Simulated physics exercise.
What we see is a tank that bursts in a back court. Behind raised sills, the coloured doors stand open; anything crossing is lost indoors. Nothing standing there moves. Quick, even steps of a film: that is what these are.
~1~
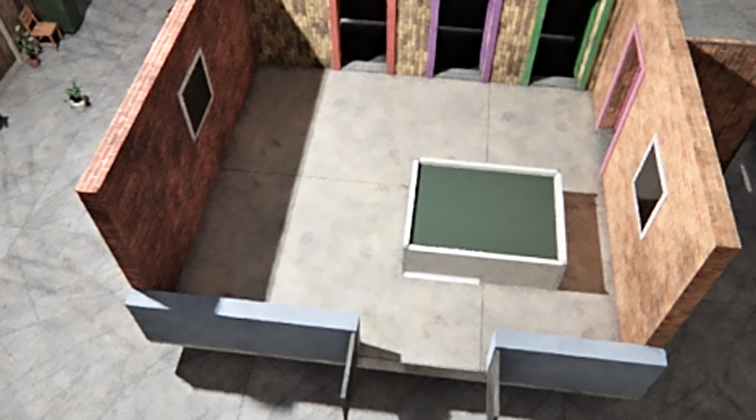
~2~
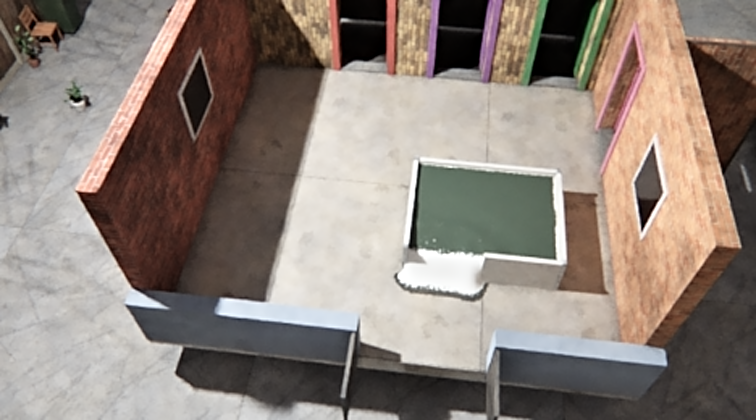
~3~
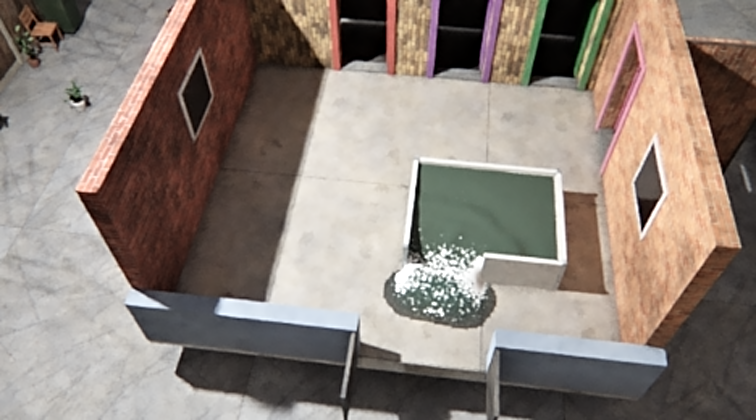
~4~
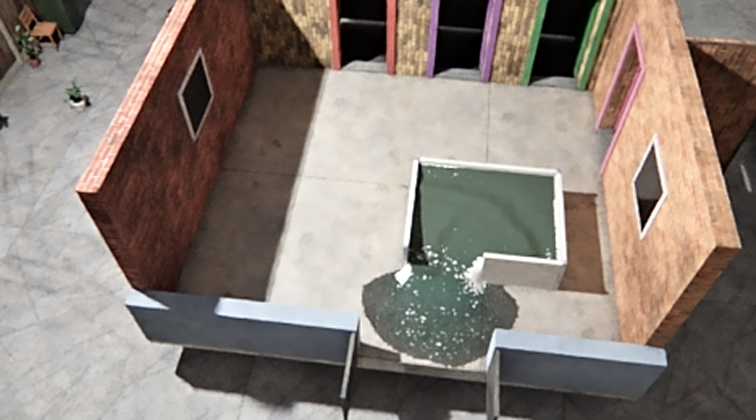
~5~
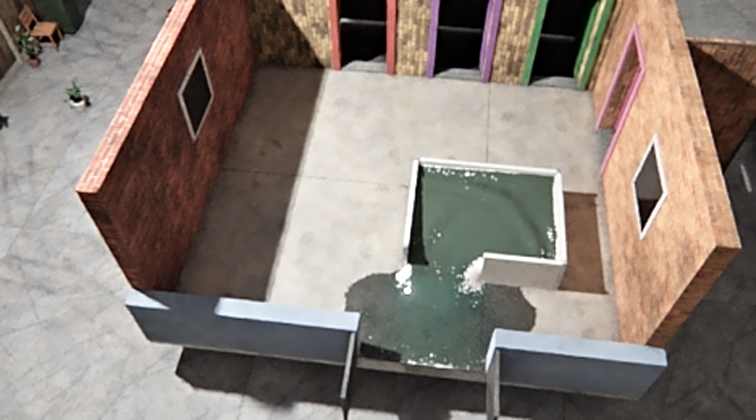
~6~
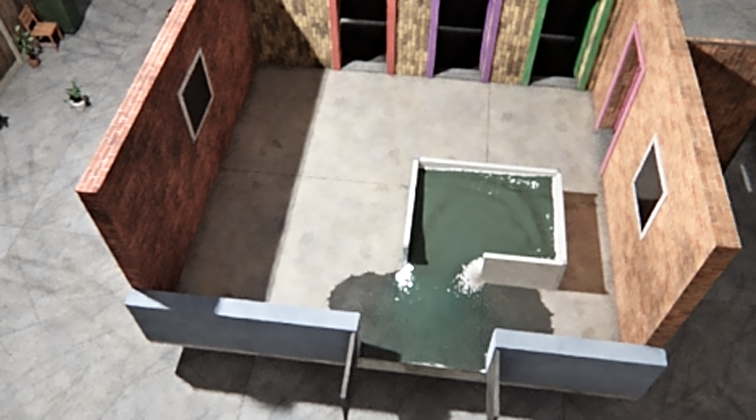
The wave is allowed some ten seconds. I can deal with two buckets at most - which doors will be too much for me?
The purple door holds up fine I think. The pink door holds up fine I think. The green door holds up fine I think. The red door holds up fine I think.
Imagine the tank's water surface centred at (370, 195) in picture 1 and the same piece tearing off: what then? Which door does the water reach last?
My answer: The one in green.
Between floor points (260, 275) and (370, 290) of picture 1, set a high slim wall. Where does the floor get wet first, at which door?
I'd pick the door marked pink.
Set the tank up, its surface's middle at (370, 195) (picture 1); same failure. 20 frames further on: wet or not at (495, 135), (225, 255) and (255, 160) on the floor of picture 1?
Taking the three spots in turn, I'd say spared, then drenched, then drenched.
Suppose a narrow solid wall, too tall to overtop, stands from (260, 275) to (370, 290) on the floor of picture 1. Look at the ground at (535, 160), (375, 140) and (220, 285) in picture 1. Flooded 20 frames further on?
Results in sequence: Bone-dry / bone-dry / swamped.
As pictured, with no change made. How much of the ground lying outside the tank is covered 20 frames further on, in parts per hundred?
Close to 25 in a hundred, I think.
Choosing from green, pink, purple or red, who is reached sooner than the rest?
The pink door, before the others.
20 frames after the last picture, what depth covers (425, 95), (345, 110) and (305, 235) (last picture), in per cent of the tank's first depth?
About 0, 0 and 0 percent, in that order.
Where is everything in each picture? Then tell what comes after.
In the first picture, still water in the tank at (485, 211).
In the second picture, the front is at (402, 280), out from the gap at (444, 266).
In the third picture, the front is at (475, 321), out from the gap at (443, 267).
In the fourth picture, water pours out at (443, 268) and has run to a hidden place.
In the fifth picture, water pours out at (443, 268) and has run to a hidden place.
In the sixth picture, water pours out at (443, 268) and has run to a hidden place.
A moment on, water covers 10 % of the floor; the purple door not reached, the pink door not reached, the green door not reached, the red door not reached.
Next, water covers 20 % of the floor; the purple door not reached, the pink door not reached, the green door not reached, the red door not reached.
Then, water covers 25 % of the floor; the purple door not reached, the pink door not reached, the green door not reached, the red door not reached.
Later, water covers 40 % of the floor; the purple door not reached, the pink door not reached, the green door not reached, the red door not reached.
In the end, water covers 45 % of the floor; the purple door not reached, the pink door wet at the sill, nothing in, the green door not reached, the red door not reached.
